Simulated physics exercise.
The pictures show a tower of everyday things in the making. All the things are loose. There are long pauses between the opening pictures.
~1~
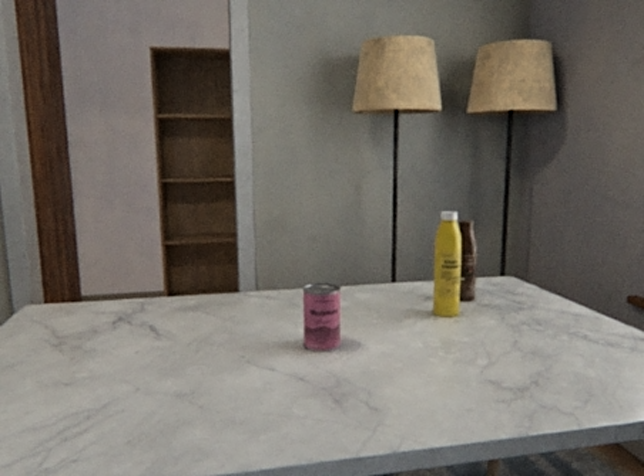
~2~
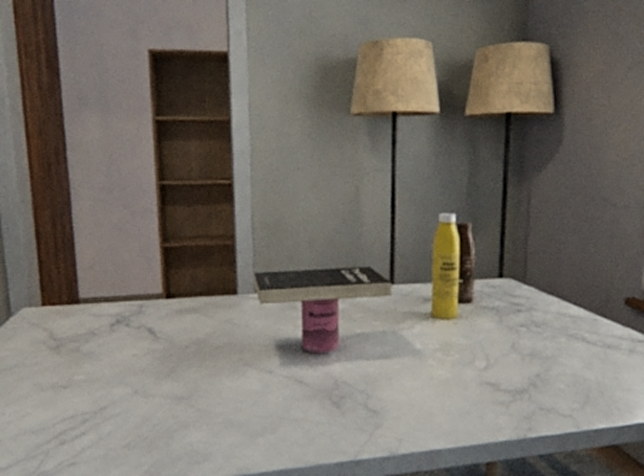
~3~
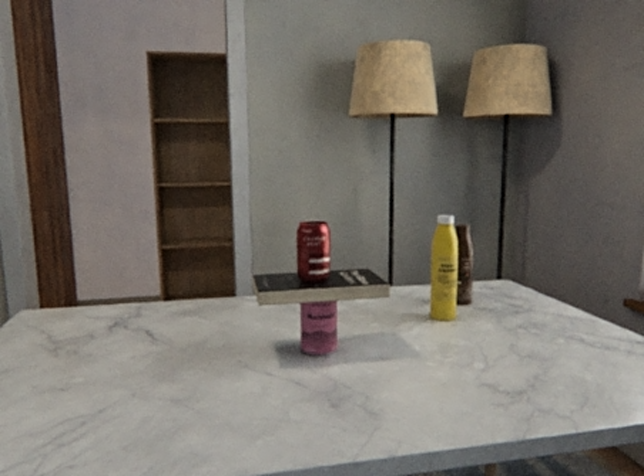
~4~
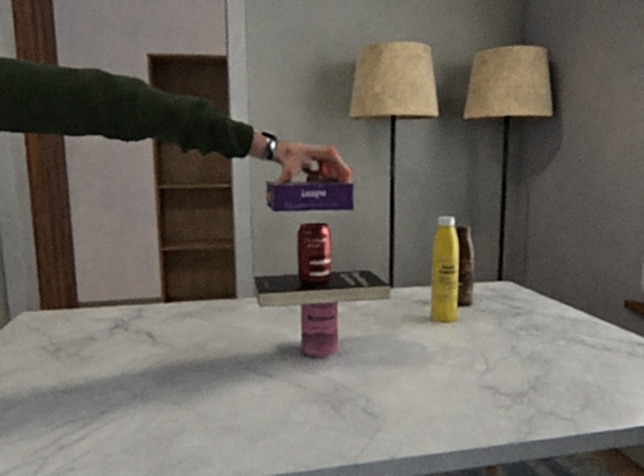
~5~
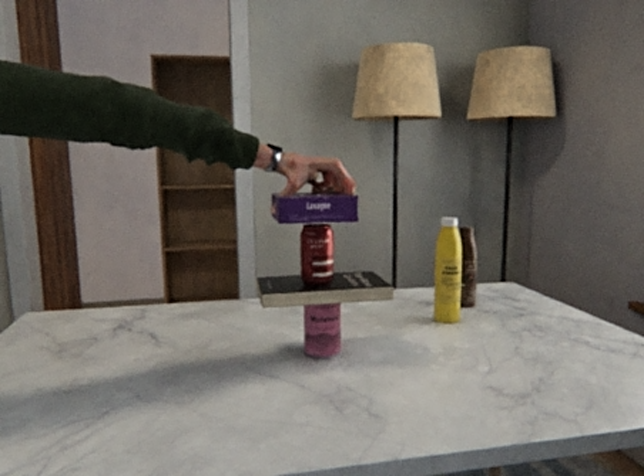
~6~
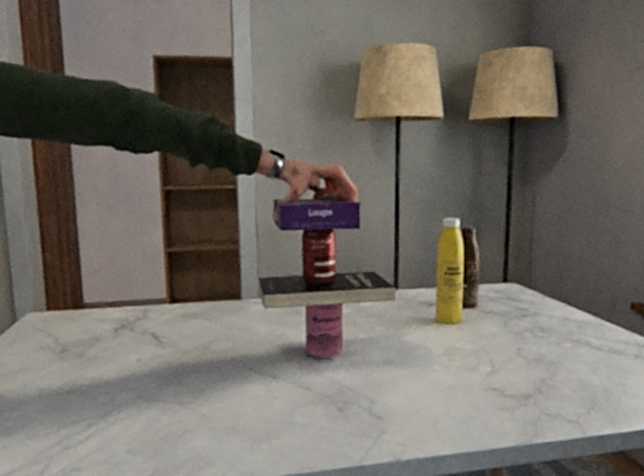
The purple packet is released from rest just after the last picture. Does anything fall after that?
Here the pile stays up.
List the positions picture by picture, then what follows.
In the first frame, the last thing is not in view yet.
In the second frame, the last thing is not in view yet.
In the third frame, the last thing is not in view yet; brown bottle (461, 264).
In the fourth frame, still above its spot; purple packet (308, 195); pink tin (320, 323).
In the fifth frame, still above its spot; purple packet (313, 207); yellow bottle (448, 270).
In the sixth frame, in place under the hand; purple packet (315, 213); black book (324, 288).
Then, 0.20 s on from there, no change.
Then, 0.70 s on from there, purple packet resting near (315, 214).
In the end, all 6 unmoved. At the end, from the last picture's camera, purple packet near (315, 214). The pile holds.
